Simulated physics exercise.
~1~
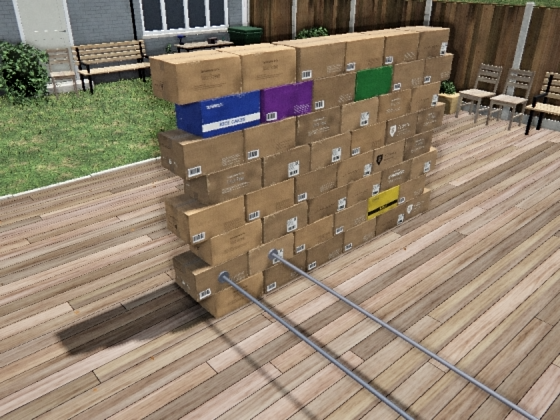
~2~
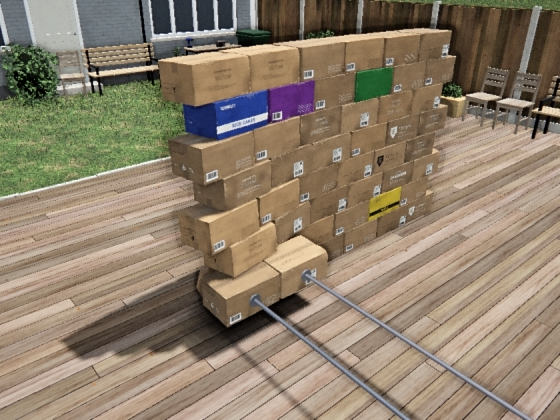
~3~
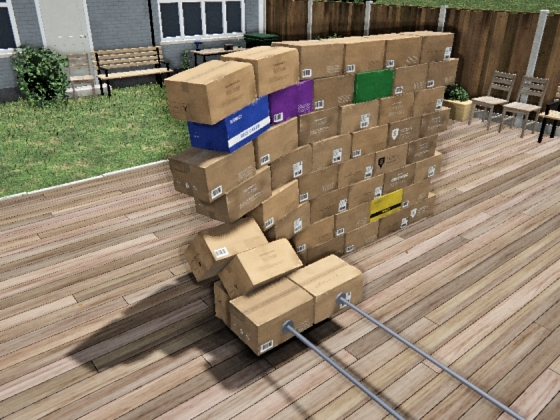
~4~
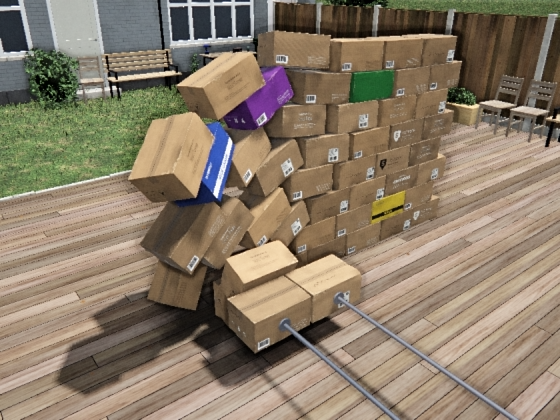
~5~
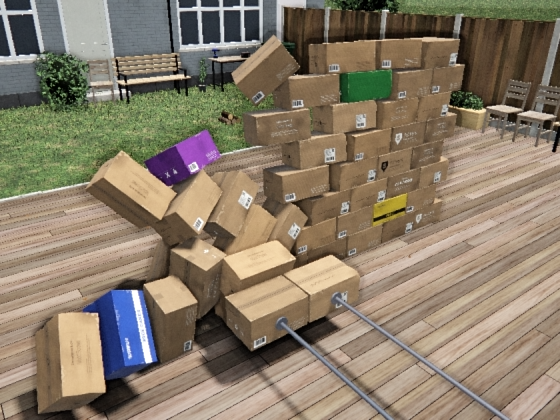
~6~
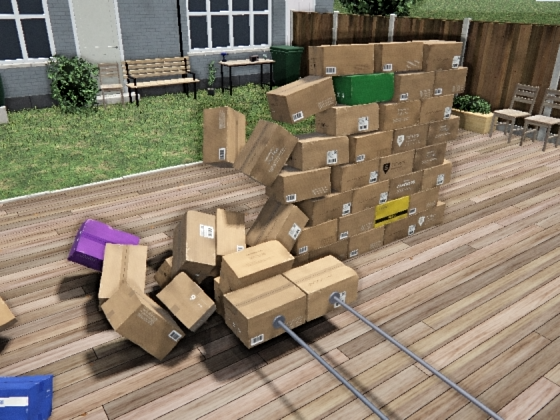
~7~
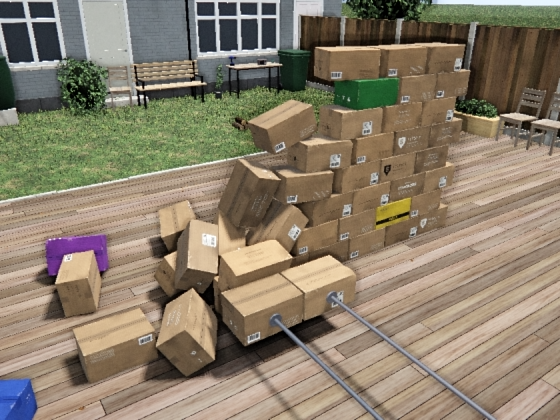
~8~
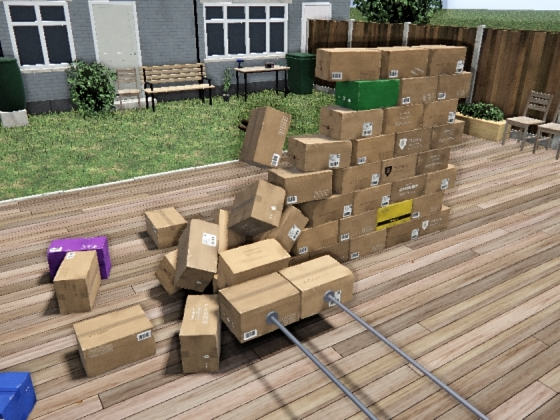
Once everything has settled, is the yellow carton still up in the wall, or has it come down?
The yellow carton is still up. It keeps its place in the part of the wall that remains standing.
To begin with, a tall wall of brown cartons, with single blue, purple, green and yellow ones among them, stands on a wooden deck beside a lawn. Two steel rods draw a neighbouring pair out of the bottom row at the near left end. The cartons above tilt and sag into the gap, and then the blue and purple ones topple away to the left with several brown ones. More cartons tumble after them and settle in a scattered heap. The yellow carton stays in place in the part still standing, while the blue and purple ones lie on the deck.
